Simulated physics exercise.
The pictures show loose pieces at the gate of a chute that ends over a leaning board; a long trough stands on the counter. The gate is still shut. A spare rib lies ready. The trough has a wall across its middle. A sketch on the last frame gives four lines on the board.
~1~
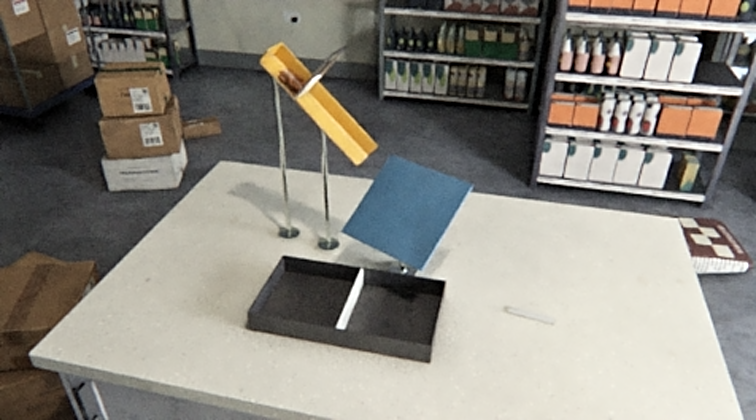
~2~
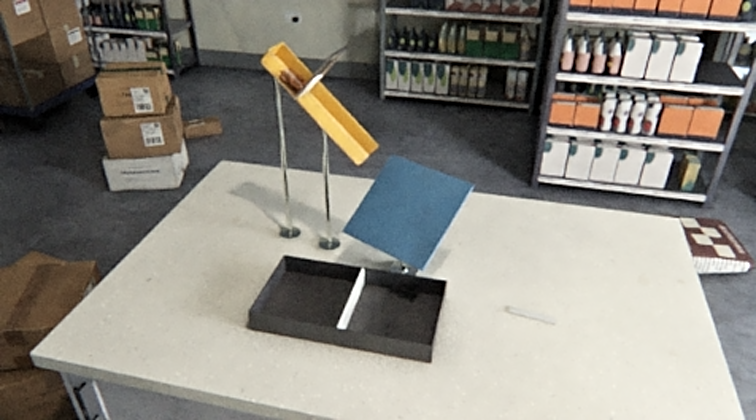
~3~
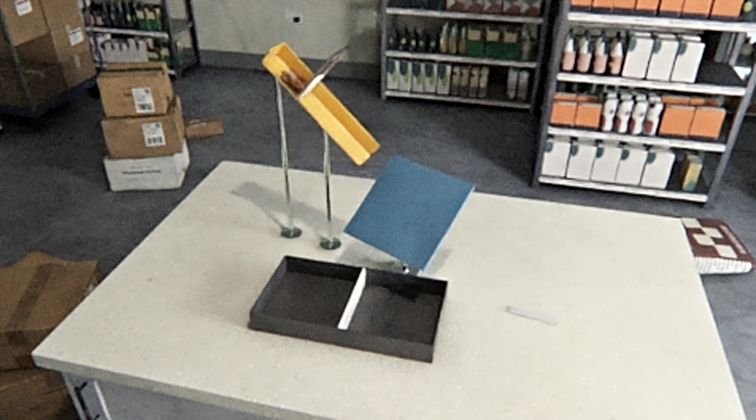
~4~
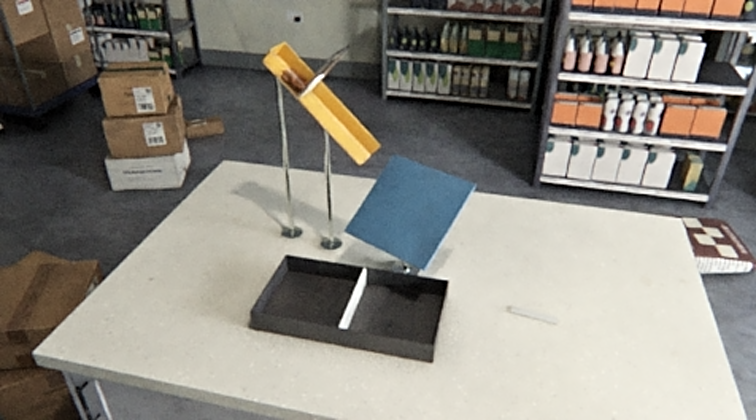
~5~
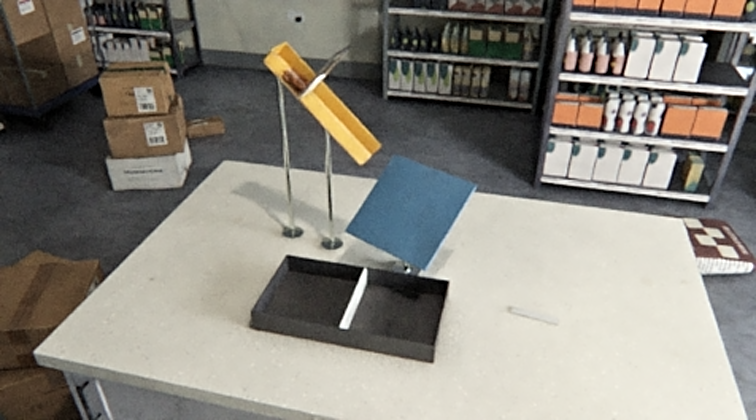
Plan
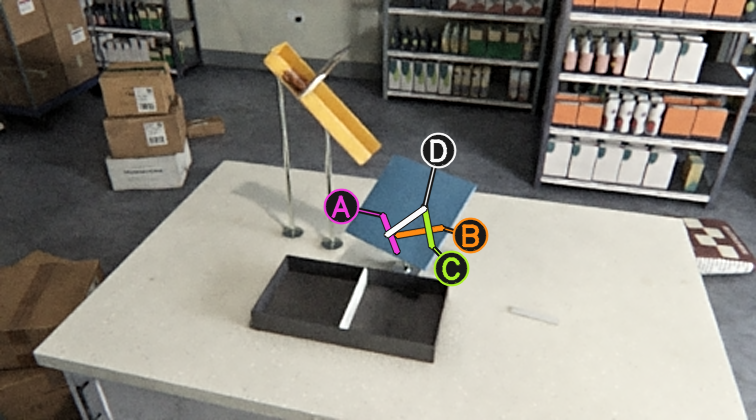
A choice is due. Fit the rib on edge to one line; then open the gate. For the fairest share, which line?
B works best here.
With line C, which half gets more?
More lands on the right.
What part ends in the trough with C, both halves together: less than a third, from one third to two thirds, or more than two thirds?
More than two thirds.
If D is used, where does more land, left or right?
More lands on the left.
On the marked copy, line A from (383, 215) to (396, 251); line B from (441, 227) to (397, 235); line C from (424, 206) to (431, 246); line D from (424, 208) to (387, 234).
With A, of what is caught, a small share in the left half, all but a few in the right.
With B, of what is caught, close to a third in the left half, close to two thirds in the right.
With C, of what is caught, a small share in the left half, the bulk in the right.
With D, of what is caught, the bulk in the left half, close to a quarter in the right.
